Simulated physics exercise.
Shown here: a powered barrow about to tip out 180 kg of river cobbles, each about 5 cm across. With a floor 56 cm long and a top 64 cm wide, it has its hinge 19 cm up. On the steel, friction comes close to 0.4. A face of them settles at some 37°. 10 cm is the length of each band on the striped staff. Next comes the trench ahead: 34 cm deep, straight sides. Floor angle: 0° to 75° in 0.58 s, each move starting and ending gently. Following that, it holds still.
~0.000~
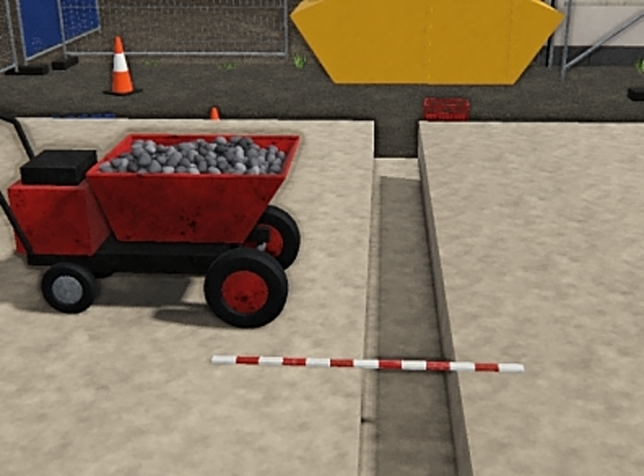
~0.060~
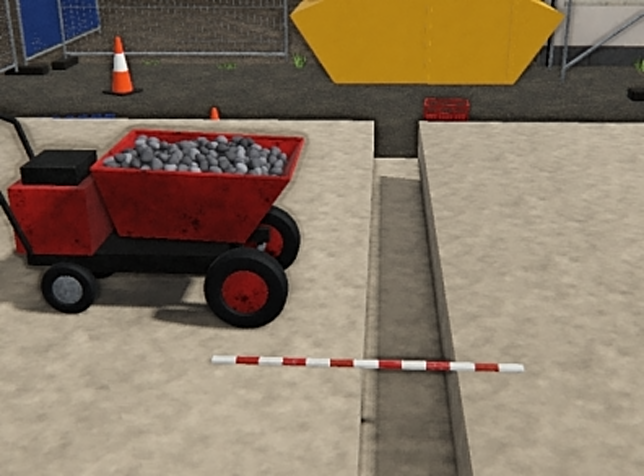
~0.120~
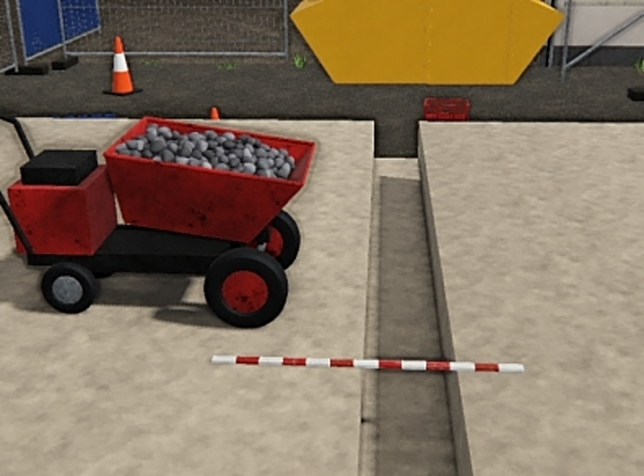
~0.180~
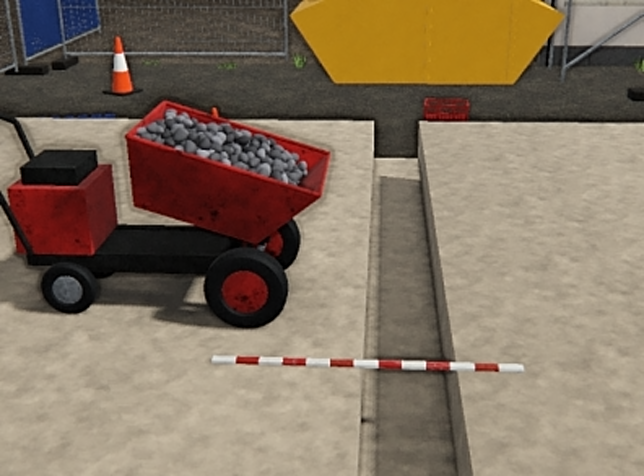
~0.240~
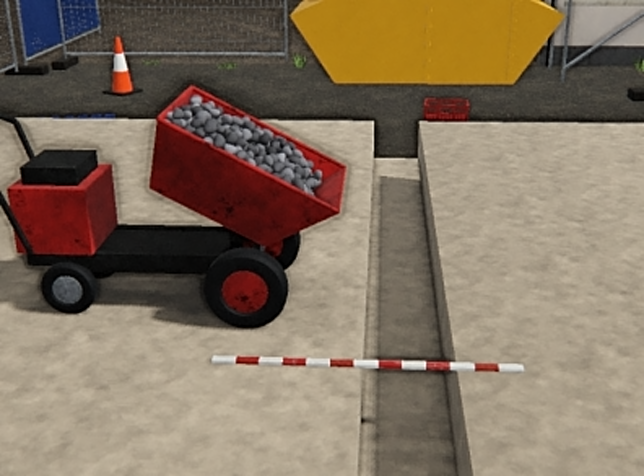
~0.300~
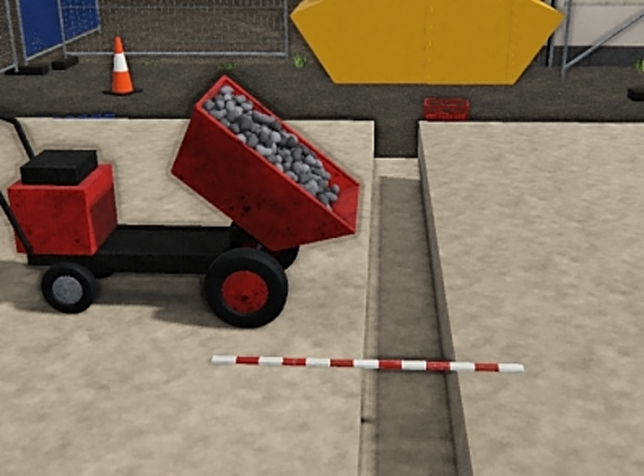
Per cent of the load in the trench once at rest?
About 74 %.
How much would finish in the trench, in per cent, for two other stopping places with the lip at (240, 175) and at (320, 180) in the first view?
The first gives about 85 percent and the second about 45 percent.
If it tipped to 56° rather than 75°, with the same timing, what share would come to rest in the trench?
Roughly 40%.
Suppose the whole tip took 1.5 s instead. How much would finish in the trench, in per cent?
It would come to roughly 95 per cent.
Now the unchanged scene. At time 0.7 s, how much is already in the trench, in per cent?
Some 40 per cent of the load by that point.
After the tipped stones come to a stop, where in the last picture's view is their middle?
Their middle ends up near (421, 344).
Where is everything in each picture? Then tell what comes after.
Lip at (285, 178), floor tilted 0°, highest stones at (190, 147), in the first picture.
The tray is at 2°, its lip at (290, 179); the top of the load is at (179, 145); the stones move at 0.5 m/s on average, in the second picture.
Lip at (303, 185), floor tilted 8°, highest stones at (167, 135); the stones move at 1.1 m/s on average, in the third picture.
Lip at (320, 196), floor tilted 17°, highest stones at (177, 121); the stones move at 1.5 m/s on average, in the fourth picture.
Lip at (339, 212), floor tilted 28°, highest stones at (200, 108); the stones move at 1.7 m/s on average, in the fifth picture.
The tray is at 39°, its lip at (355, 233); the top of the load is at (225, 99); the stones move at 1.8 m/s on average, in the sixth picture.
After 0.4 s the floor is at 63°; 100 % in the tray; the foremost stones are at (369, 244).
After 0.7 s the floor is at 75°; 56 % in the tray, 41 % in the trench, 4 % past the trench; the foremost stones are at (463, 280).
After 1.0 s the floor is at 75°; 12 % in the tray, 62 % in the trench, 26 % past the trench; the foremost stones are past the picture's edge.
After 3.0 s the floor is at 75°; 0 % in the tray, 74 % in the trench, 26 % past the trench; the foremost stones are past the picture's edge.
